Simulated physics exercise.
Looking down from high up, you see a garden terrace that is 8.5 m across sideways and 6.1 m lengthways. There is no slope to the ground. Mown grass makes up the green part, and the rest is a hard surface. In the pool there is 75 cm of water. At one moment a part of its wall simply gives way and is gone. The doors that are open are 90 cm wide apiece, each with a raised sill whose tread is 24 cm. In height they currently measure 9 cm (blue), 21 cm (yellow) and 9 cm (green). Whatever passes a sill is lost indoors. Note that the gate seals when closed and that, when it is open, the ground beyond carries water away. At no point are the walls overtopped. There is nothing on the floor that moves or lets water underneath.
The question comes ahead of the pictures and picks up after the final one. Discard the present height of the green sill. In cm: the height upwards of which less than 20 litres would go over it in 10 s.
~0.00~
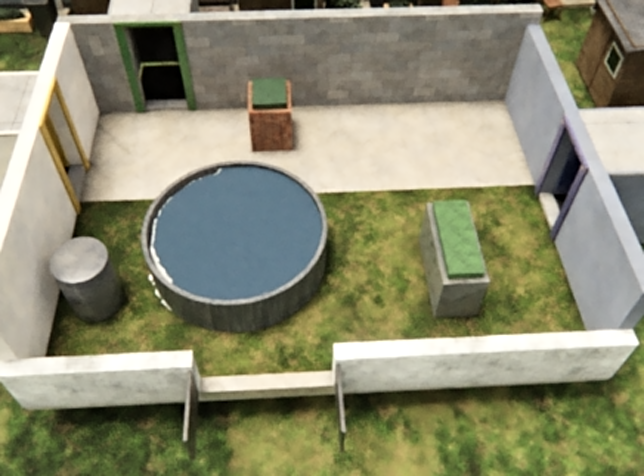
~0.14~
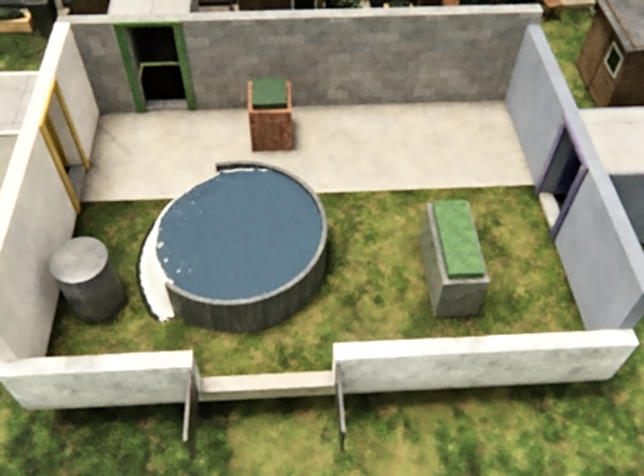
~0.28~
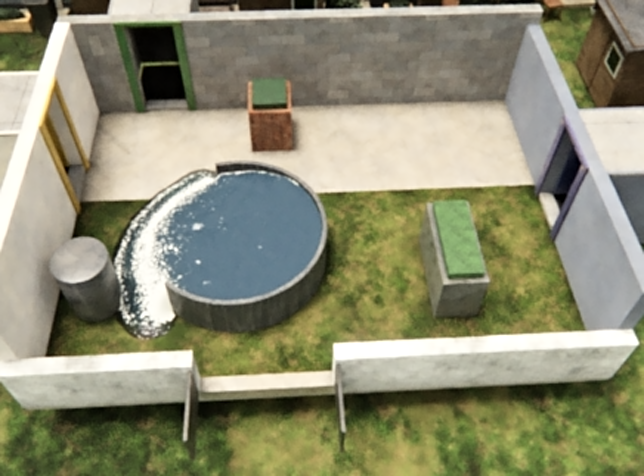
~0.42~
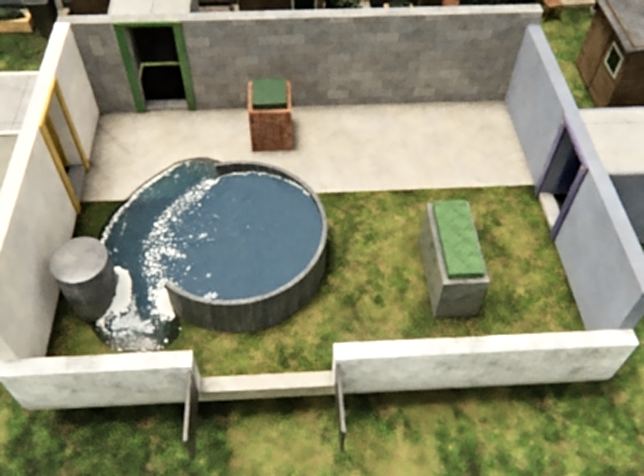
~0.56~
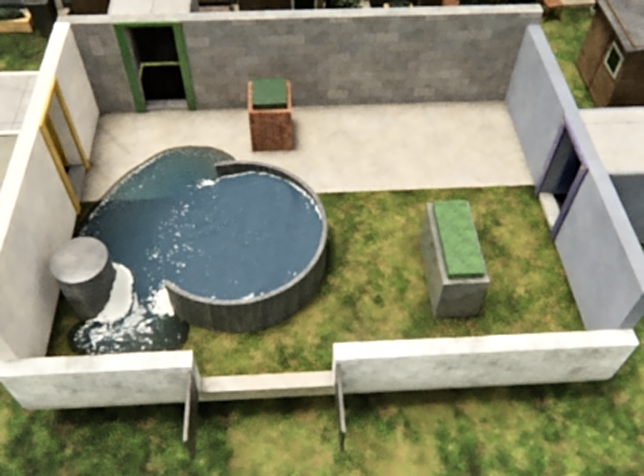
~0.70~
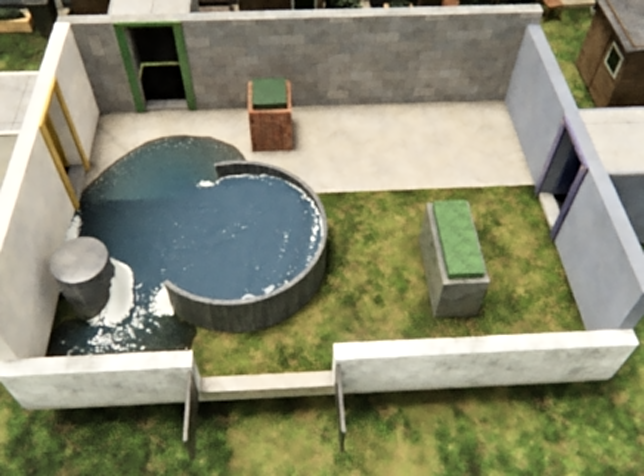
31 cm.
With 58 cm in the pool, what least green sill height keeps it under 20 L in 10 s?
I'd go with near 24 cm then.
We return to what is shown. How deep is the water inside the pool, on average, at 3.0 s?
The mean depth is roughly 19 cm.
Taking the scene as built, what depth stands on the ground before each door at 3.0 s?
Before blue it's 0 cm, before yellow 29 cm, before green 30 cm.
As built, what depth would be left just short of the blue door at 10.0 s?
Depth: Near 6.5 cm.
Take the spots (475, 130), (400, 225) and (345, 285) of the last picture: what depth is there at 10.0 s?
Ordered as asked: 8, 5, 4 cm.
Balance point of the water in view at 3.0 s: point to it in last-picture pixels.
(164, 227), roughly.
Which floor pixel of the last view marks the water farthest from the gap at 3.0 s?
I'd put the front's tip around (309, 111).
After 1.4 s water covers 30 % of the floor, deepest (48 cm) near (71, 242); 18 cm at the green door, 2 litres in over its 9 cm sill.
After 3.0 s water covers 35 % of the floor, deepest (47 cm) near (99, 117); 30 cm at the green door, 141 litres in over its 9 cm sill.
After 10.0 s water covers 100 % of the floor, deepest (14 cm) near (40, 385); 11 cm at the green door, 450 litres in over its 9 cm sill.
At the green door as built, the water arrived by 1.1 s and peaked near 30 cm at 3.0 s.
Run again over the same 10 s with other heights there, 54 litres in over 25.5 cm, 10 litres over 34 cm. The limit of 20 litres is kept from about 31 cm up.
